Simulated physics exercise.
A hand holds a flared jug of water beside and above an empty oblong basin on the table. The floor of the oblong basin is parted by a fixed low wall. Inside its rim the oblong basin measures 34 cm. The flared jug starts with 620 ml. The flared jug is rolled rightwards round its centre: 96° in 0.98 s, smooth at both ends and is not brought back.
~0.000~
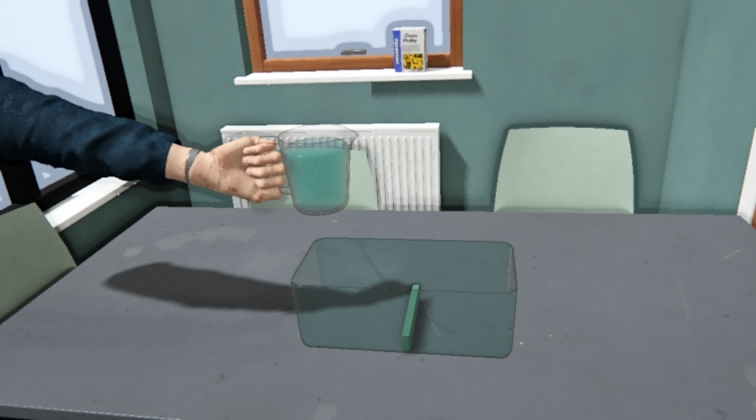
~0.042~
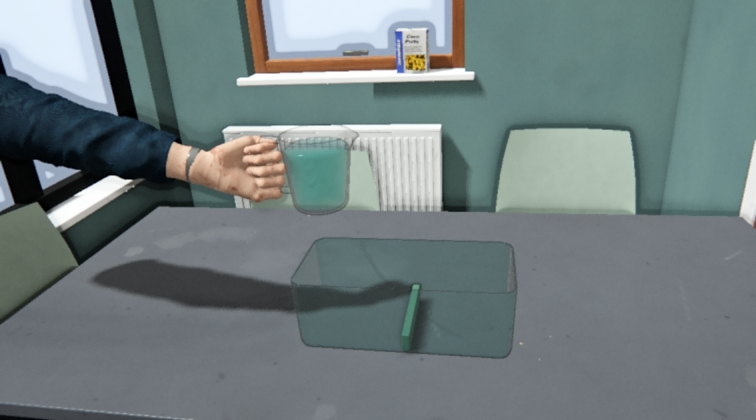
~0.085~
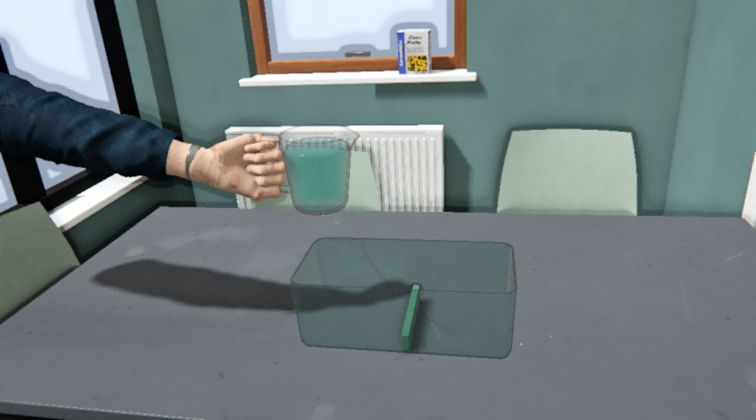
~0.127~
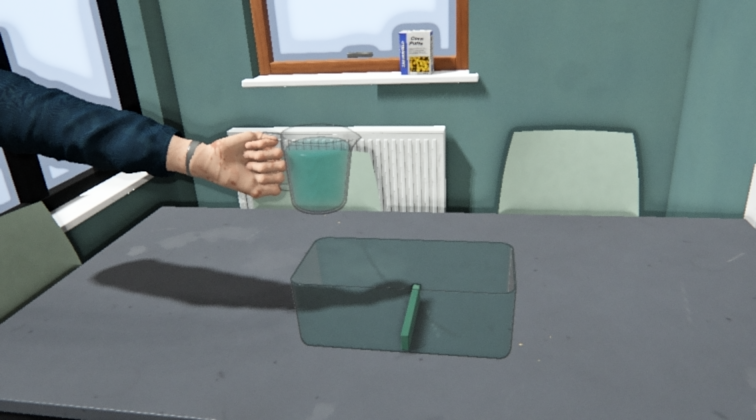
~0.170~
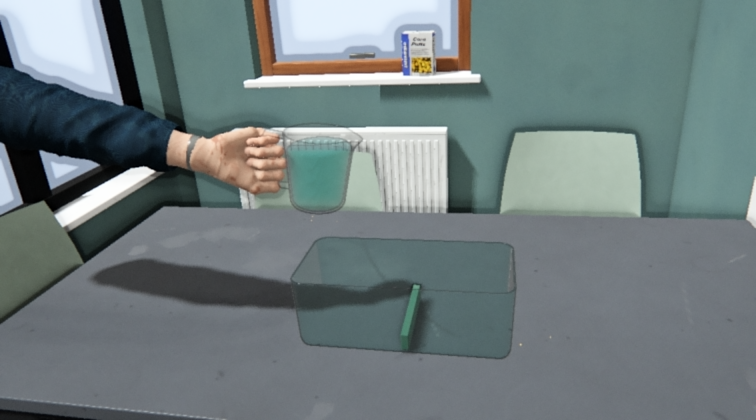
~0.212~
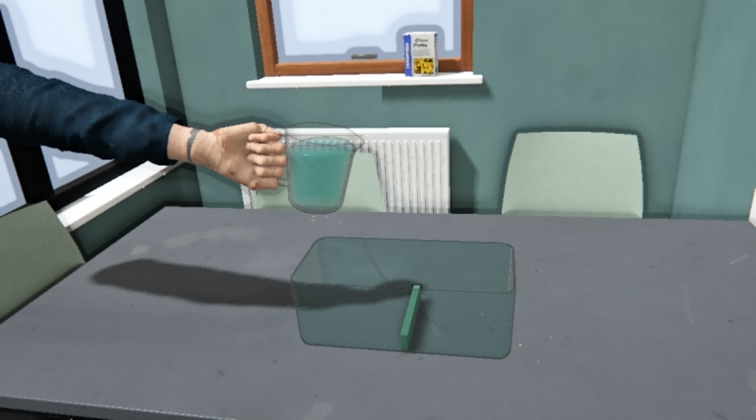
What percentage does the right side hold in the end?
About 74 per cent.
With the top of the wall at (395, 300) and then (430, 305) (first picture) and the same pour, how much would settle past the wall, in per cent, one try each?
First 95, then 15 per cent.
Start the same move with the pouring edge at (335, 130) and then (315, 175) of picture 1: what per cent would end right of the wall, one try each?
First 20, then 10 per cent.
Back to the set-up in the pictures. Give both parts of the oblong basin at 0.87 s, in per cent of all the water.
Some 5 per cent left and 42 right.
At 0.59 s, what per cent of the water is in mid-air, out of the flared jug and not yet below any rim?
Some 18 per cent.
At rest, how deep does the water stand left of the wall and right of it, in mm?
Some 6 mm on the left and 20 mm on the right.
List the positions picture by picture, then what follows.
In the first picture, it leans 0°; its right rim is at (358, 135); the water meets the walls at (285, 145) and (349, 145); the oblong basin's rim runs from (303, 260) to (514, 267); the wall's top is at (411, 309).
In the second picture, it leans 0°; its right rim is at (359, 135); the water meets the walls at (286, 145) and (350, 145).
In the third picture, it leans 2°; its right rim is at (360, 136); the water meets the walls at (287, 144) and (350, 145).
In the fourth picture, it leans 4°; its right rim is at (361, 137); the water meets the walls at (288, 143) and (351, 145).
In the fifth picture, it leans 7°; its right rim is at (363, 140); the water meets the walls at (289, 144) and (353, 145).
In the sixth picture, it leans 11°; its right rim is at (365, 143); the water meets the walls at (291, 144) and (356, 146).
Then, 0.59 s in, the tilt is 63° and 80 per cent is still to pour, 0 is left of the wall and 2 right of it.
Then, 0.87 s in, the tilt is 93° and 31 per cent is still to pour, 5 is left of the wall and 41 right of it.
Then, 1.16 s in, the tilt is 96° and 4 per cent is still to pour, 13 is left of the wall and 77 right of it.
Then, 1.48 s in, the tilt is 96° and 0 per cent is still to pour, 22 is left of the wall and 76 right of it.
Finally, 25 per cent lies left of the wall, 74 right of it and 1 outside.
